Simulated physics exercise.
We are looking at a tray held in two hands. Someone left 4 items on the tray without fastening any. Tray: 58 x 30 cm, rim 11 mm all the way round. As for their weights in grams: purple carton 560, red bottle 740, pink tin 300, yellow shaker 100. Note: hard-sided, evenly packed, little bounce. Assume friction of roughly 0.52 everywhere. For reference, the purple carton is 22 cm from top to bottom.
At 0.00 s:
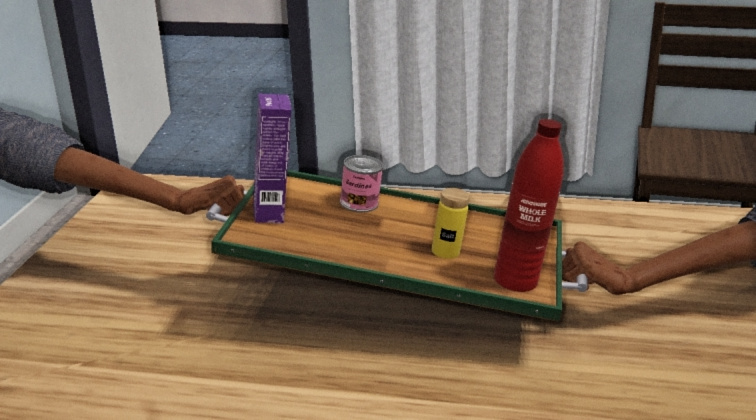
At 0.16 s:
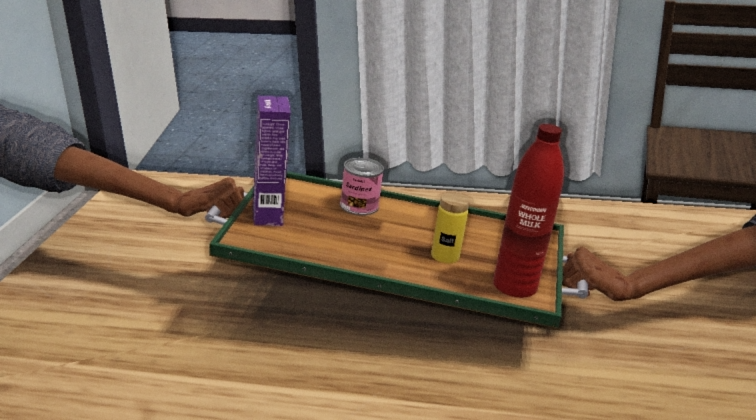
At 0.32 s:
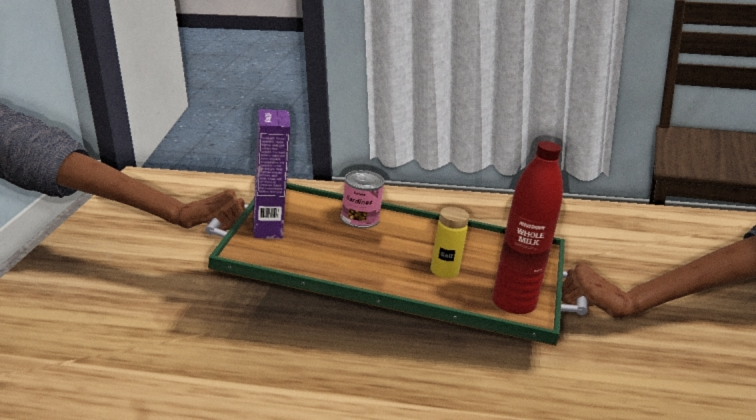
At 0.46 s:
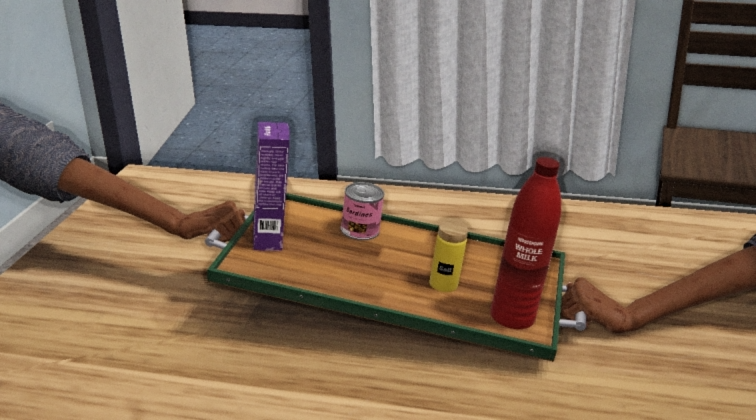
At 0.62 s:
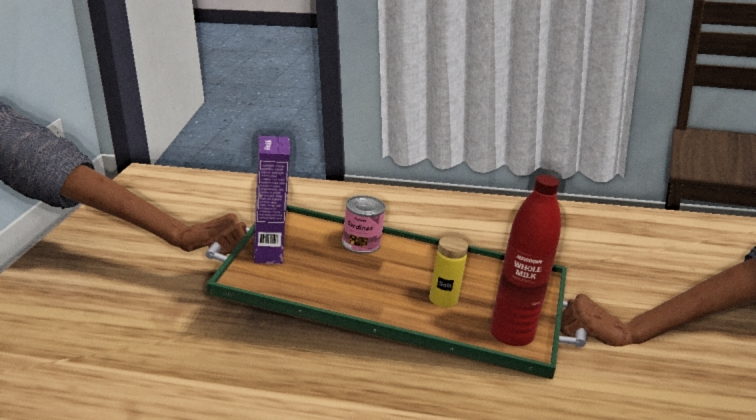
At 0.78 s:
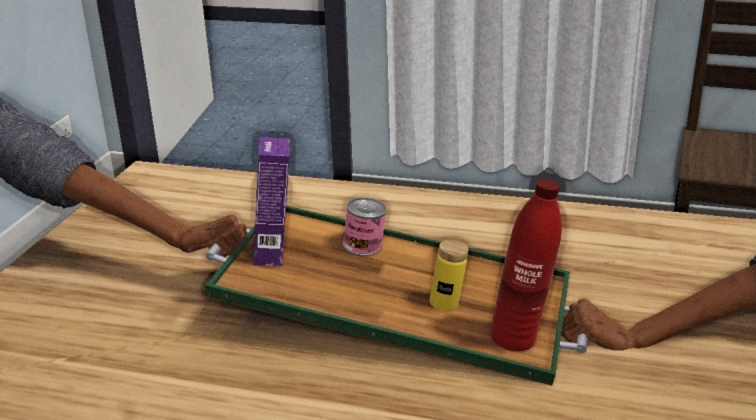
A tray holding a carton, tin, shaker and bottle lowers in two hands onto the table.
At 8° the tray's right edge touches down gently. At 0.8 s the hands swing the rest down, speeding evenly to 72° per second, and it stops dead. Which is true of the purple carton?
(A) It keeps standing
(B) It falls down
The answer is B.
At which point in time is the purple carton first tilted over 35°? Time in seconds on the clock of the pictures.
About 1.5 seconds.
Around 0.98 s, right edge on the table, tray at 2°.
Around 1.28 s, tray flat on the table; purple carton tipped 17° against what carries it near (243, 238).
Around 1.48 s, tray flat on the table; purple carton now off the tray.
Around 1.58 s, tray flat on the table.
Finally (2.0 s), off the tray and tipped over, purple carton; the other 3 still in place (within 5 cm). In the last view, purple carton near (188, 283).
